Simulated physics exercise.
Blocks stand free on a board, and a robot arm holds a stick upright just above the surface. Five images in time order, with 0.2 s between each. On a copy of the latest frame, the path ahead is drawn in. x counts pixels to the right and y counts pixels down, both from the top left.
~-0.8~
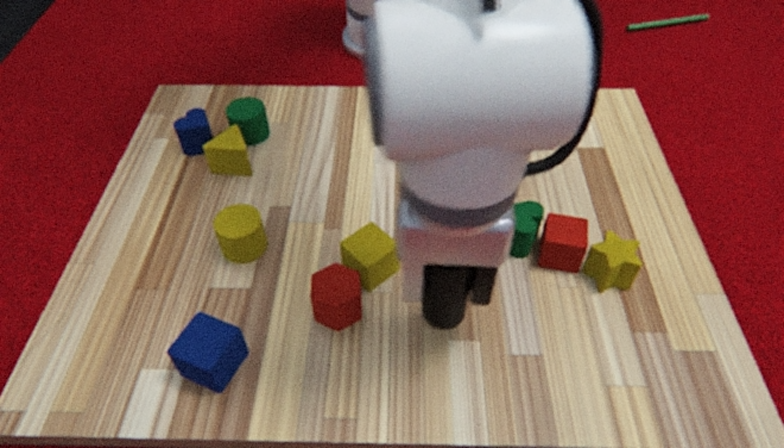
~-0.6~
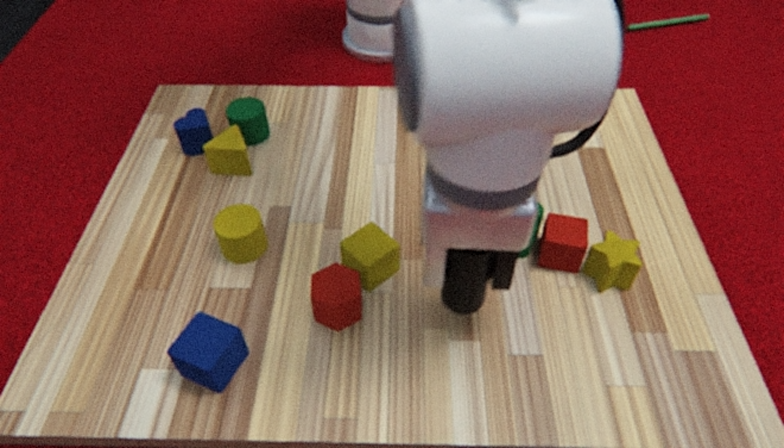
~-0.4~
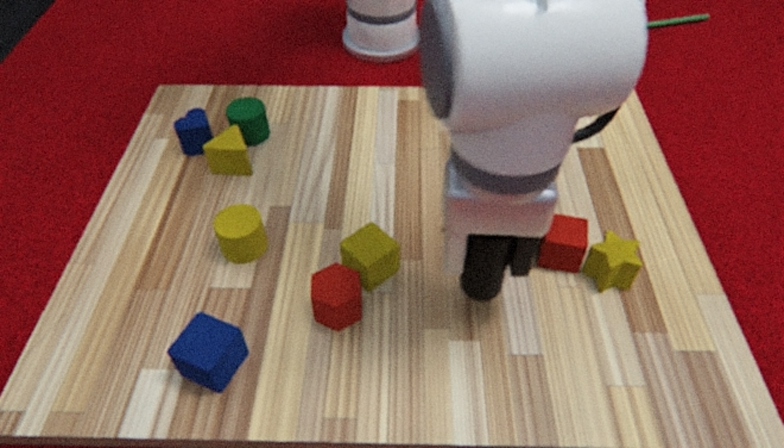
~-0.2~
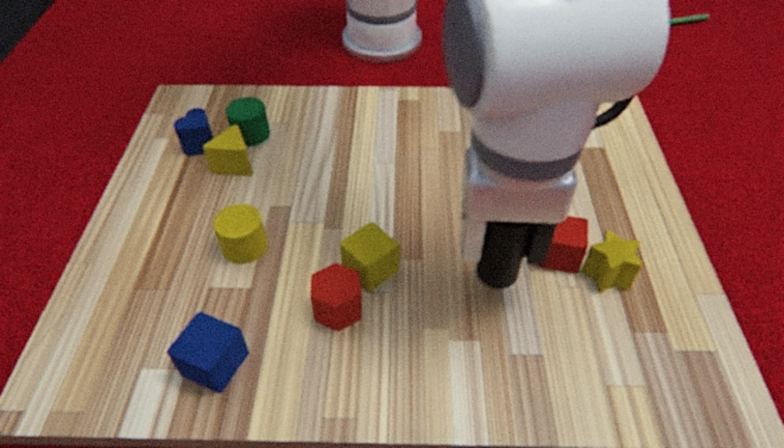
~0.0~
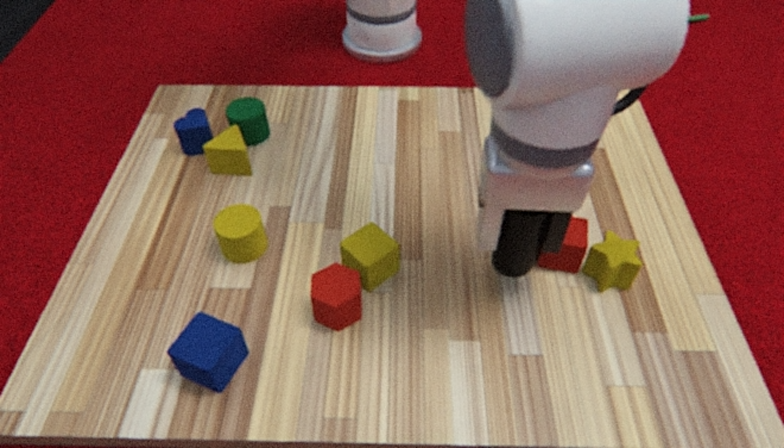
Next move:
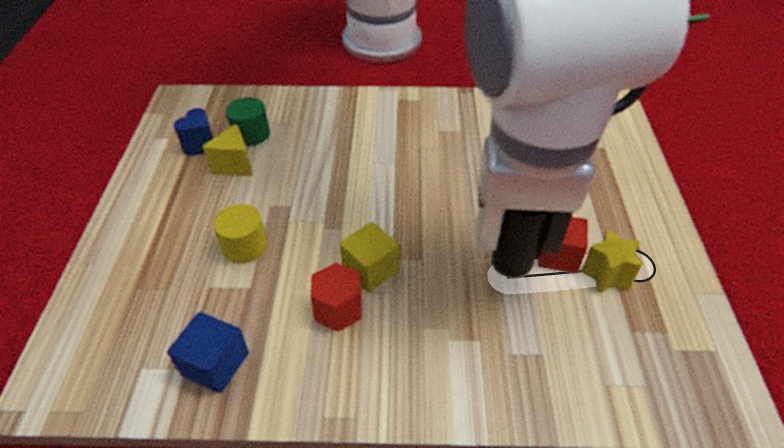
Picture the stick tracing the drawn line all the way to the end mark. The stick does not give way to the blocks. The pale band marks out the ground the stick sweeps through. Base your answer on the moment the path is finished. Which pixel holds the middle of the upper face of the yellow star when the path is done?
So, by the moment the path ends, you'll find the top centre of the yellow star at (687, 242).
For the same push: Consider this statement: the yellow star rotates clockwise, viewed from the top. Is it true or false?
It is true.
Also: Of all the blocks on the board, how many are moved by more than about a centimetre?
A pair of blocks is moved.
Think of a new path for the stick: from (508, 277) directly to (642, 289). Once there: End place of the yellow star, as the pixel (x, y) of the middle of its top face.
It should be at about (674, 241).
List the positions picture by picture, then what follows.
In the first frame, tip of the stick (443, 312), middles of tops, green heart block (525, 214), red square (568, 229), yellow star (619, 249).
In the second frame, stick (463, 298), nothing pushed.
In the third frame, stick (480, 285), nothing pushed.
In the fourth frame, stick (497, 274), nothing pushed.
In the fifth frame, stick (511, 263), green heart block hidden, red square partly hidden, yellow star (619, 249).
The line goes from (508, 277) directly to (634, 265).
The first path, step by step. One third of the way, stick (557, 259); red square (576, 222).
Two thirds of the way, stick (599, 255); red square (589, 213), turned 20° anticlockwise; yellow star (643, 247), turned 30° clockwise.
At the end, stick (641, 250); green heart block unmoved; red square (590, 213), turned 20° anticlockwise; yellow star (687, 242), turned 30° clockwise.
